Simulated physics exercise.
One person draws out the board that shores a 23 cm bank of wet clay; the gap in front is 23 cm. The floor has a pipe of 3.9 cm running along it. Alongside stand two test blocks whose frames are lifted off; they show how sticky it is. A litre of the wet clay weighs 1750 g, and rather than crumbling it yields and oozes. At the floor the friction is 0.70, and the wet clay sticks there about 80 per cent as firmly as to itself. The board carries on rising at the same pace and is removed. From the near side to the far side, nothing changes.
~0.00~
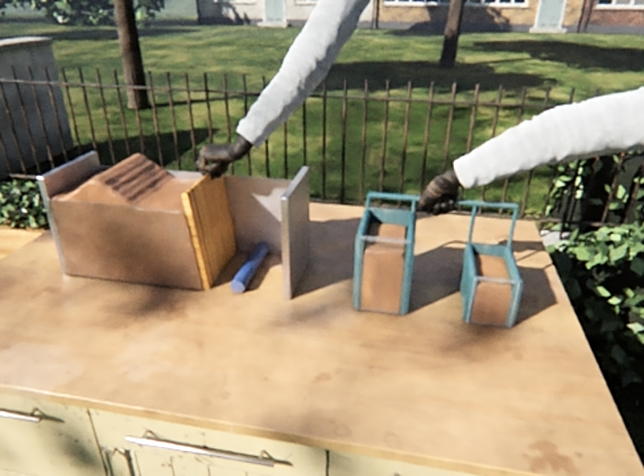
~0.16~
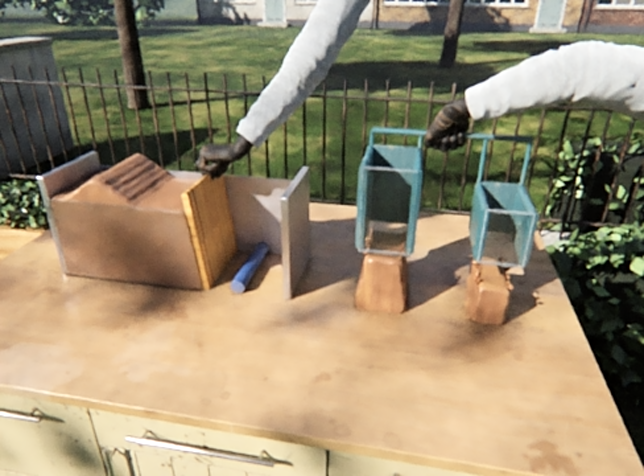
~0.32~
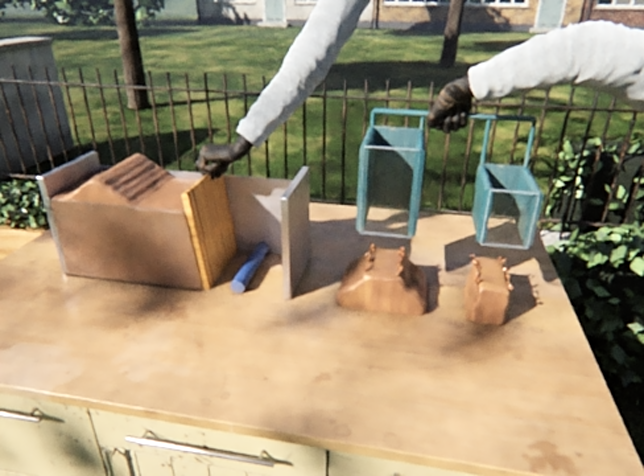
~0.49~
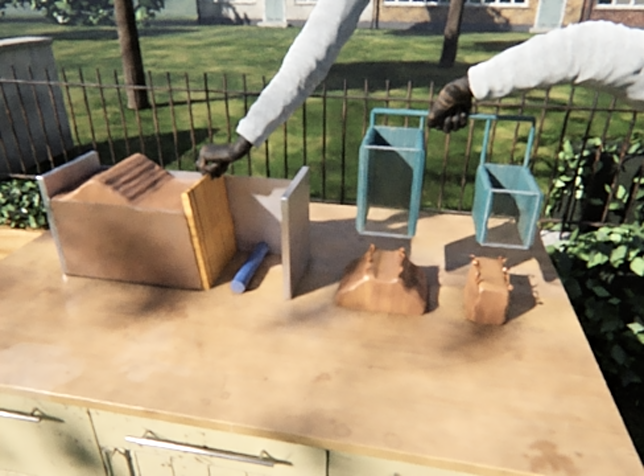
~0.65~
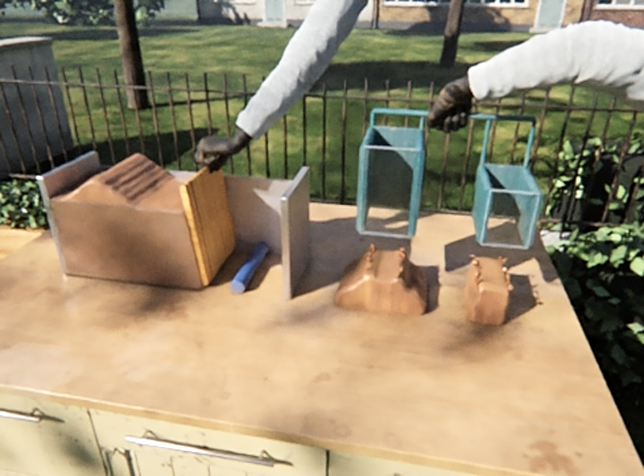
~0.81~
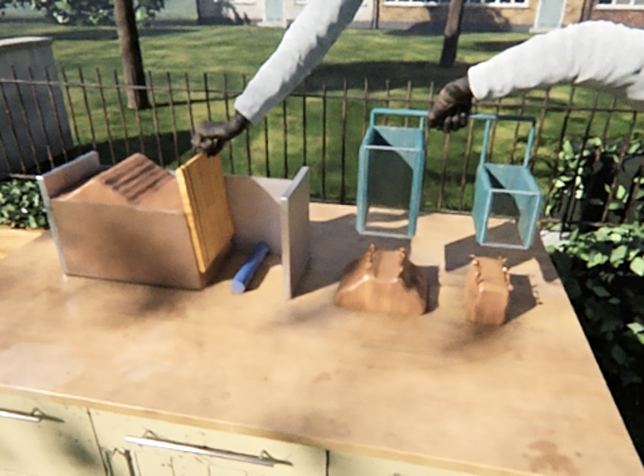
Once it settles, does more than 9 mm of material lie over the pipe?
Yes.
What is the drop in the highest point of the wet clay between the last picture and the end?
The gap comes to roughly 5.0 centimetres.
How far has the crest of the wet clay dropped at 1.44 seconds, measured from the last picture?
4.5 cm.
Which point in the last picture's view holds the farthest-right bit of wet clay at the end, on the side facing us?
It shows up near (237, 280) in the last picture.
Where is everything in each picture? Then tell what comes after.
The first picture shows top of the board at (184, 211), not yet moved; crest of the wet clay at (96, 181); block heights 18 cm, 11 cm (left to right).
The second picture shows top of the board at (184, 211), not yet moved; crest of the wet clay at (96, 181); block heights 16 cm, 11 cm (left to right).
The third picture shows top of the board at (184, 211), not yet moved; crest of the wet clay at (96, 181); block heights 11 cm, 11 cm (left to right).
The fourth picture shows top of the board at (184, 211), not yet moved; crest of the wet clay at (96, 181); block heights 10 cm, 11 cm (left to right).
The fifth picture shows top of the board at (183, 203), moved 1.9 cm; crest of the wet clay at (96, 181); block heights 10 cm, 11 cm (left to right).
The sixth picture shows top of the board at (179, 188), moved 6.1 cm; crest of the wet clay at (96, 181); block heights 10 cm, 11 cm (left to right).
After 1.10 s, the fallen stuff reaches 9 % of the way across and nothing lies on the pipe.
After 1.44 s, the fallen stuff reaches 40 % of the way across and 1.1 cm lies on the pipe.
After 1.78 s, the fallen stuff reaches 44 % of the way across and 2.8 cm lies on the pipe.
After 2.12 s, the fallen stuff reaches 44 % of the way across and 2.8 cm lies on the pipe.
After 2.16 s, the fallen stuff reaches 44 % of the way across and 2.8 cm lies on the pipe.
